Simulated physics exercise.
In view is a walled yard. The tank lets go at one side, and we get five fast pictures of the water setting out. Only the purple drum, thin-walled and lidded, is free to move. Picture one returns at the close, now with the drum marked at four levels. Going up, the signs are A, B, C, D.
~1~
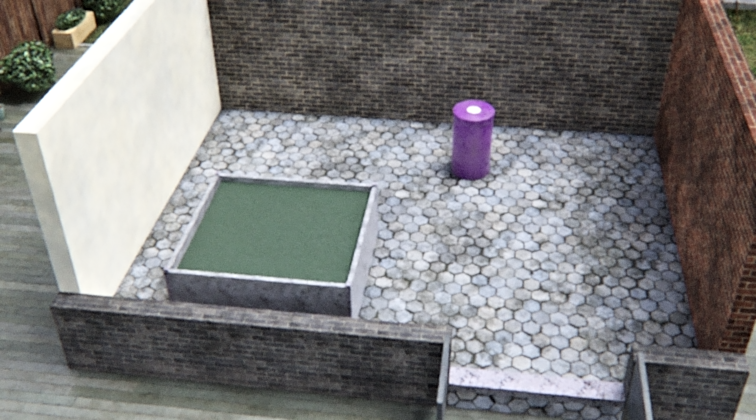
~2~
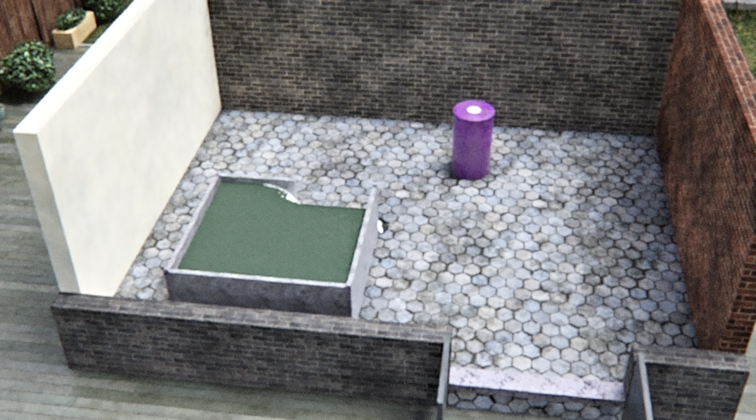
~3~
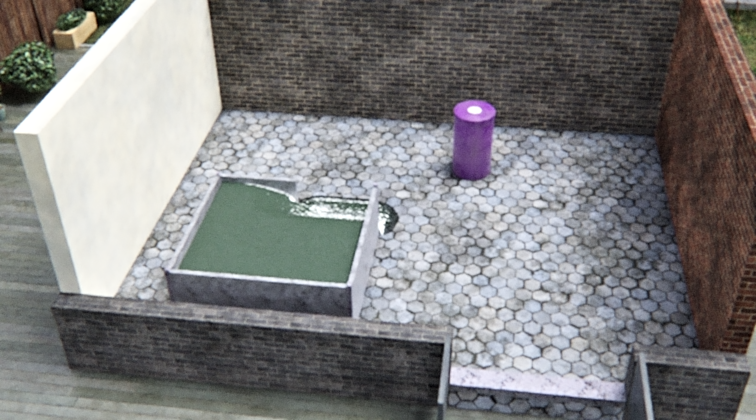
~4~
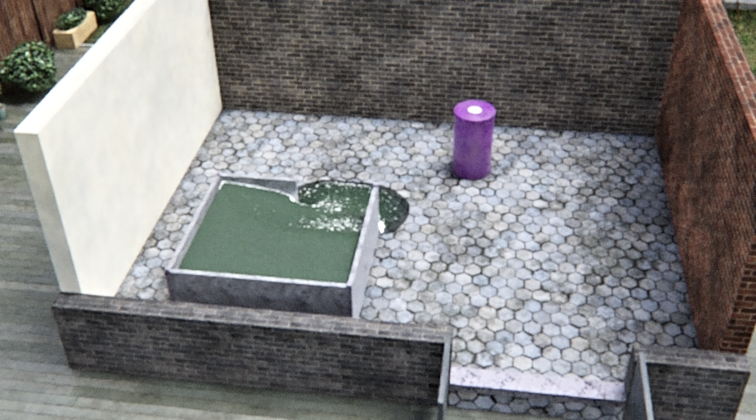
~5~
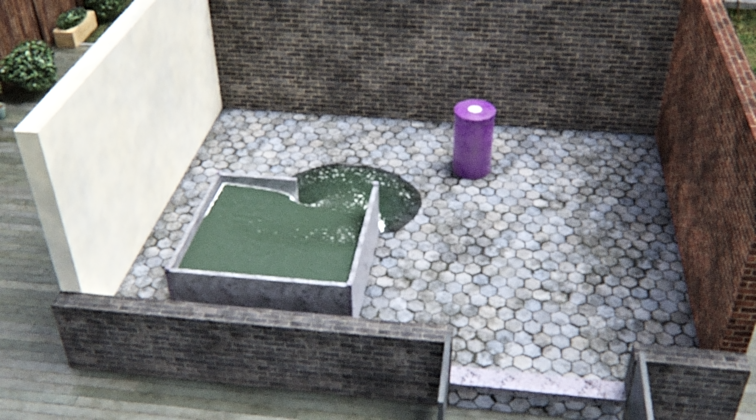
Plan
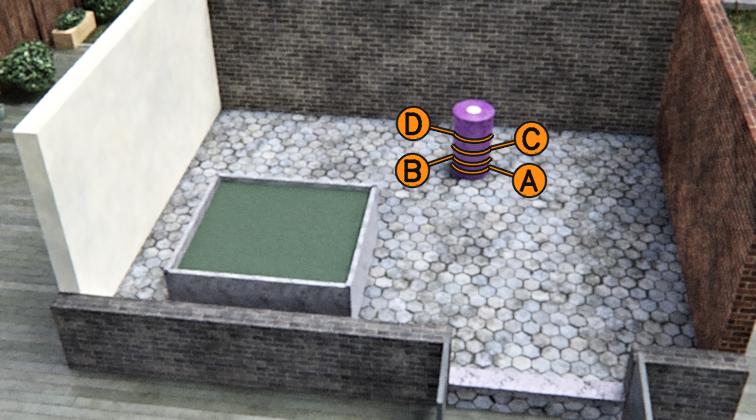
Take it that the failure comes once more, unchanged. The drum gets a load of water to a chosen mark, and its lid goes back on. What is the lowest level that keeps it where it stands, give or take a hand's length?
The answer is mark B.
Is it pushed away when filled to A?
Yes, that goes wrong.
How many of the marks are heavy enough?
Three of the four.
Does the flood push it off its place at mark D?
No, that is safe.
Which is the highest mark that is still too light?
The answer is A.
On the marked copy, A at (470, 172); B at (470, 164); C at (471, 153); D at (472, 141); from the bottom up A, B, C, D.
Choosing A, it is pushed about twice its own width away.
Choosing B, it does not move.
Choosing C, it does not move.
Choosing D, it does not move.
